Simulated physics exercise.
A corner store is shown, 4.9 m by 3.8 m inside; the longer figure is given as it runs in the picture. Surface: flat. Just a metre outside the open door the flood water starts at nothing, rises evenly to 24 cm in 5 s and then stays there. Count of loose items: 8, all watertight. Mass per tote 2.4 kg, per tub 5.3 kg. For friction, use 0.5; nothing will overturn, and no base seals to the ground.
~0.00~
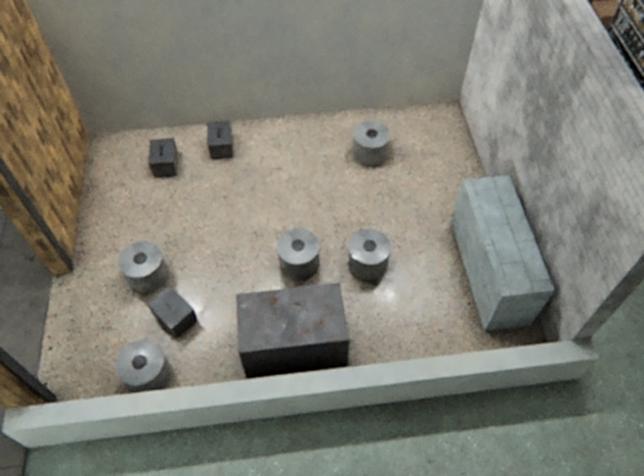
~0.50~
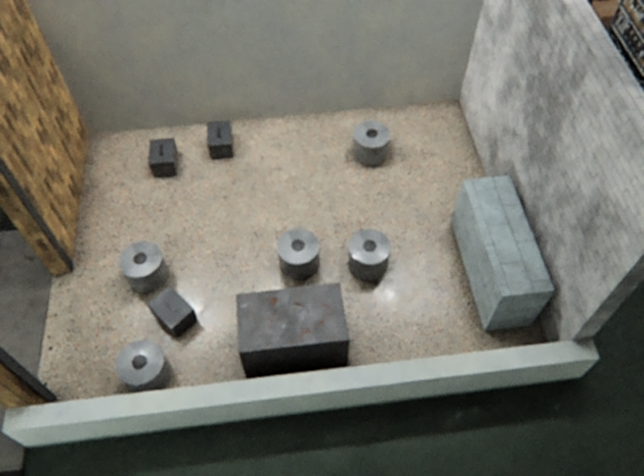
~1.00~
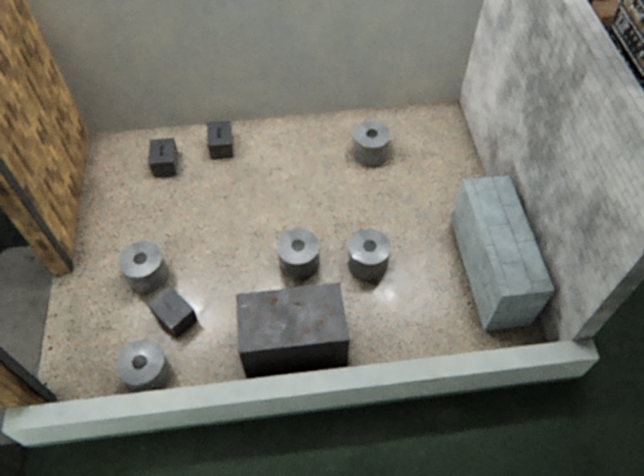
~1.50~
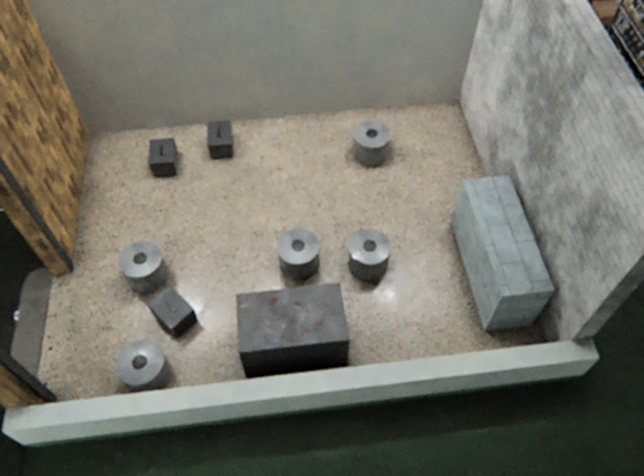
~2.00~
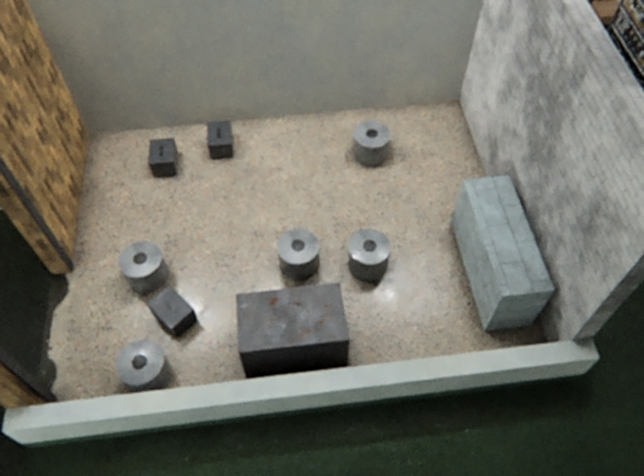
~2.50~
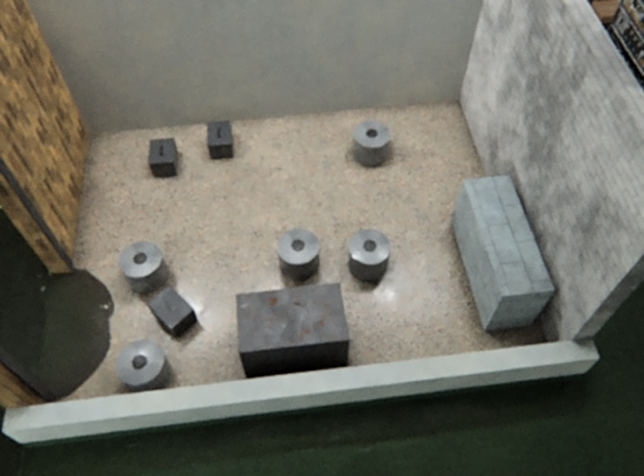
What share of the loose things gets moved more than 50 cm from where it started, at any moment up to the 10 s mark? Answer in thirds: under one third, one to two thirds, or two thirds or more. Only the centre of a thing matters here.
The share is two thirds or more.
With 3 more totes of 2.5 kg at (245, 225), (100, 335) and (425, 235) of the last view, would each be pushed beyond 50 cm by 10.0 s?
One by one, in that order: Above it, above it, above it.
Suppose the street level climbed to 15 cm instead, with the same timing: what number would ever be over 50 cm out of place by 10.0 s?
The answer would then be 6.
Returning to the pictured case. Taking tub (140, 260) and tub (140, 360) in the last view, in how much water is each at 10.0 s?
About 15 and 16 cm.
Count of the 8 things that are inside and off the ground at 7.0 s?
At that time, 3.
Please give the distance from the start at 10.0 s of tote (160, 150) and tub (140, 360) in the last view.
20 cm and 400 cm respectively.
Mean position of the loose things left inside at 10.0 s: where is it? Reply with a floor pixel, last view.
The centre is close to (369, 175).
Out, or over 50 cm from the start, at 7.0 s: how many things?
By then 5.
After 3.5 s 0 of 8 are over 50 cm from their spots; 0 afloat.
After 4.5 s 2 of 8 are over 50 cm from their spots; 1 afloat.
After 7.0 s 5 of 8 are over 50 cm from their spots; 3 afloat.
After 10.0 s 7 of 8 are over 50 cm from their spots, and 7 have been at some point; 8 afloat.
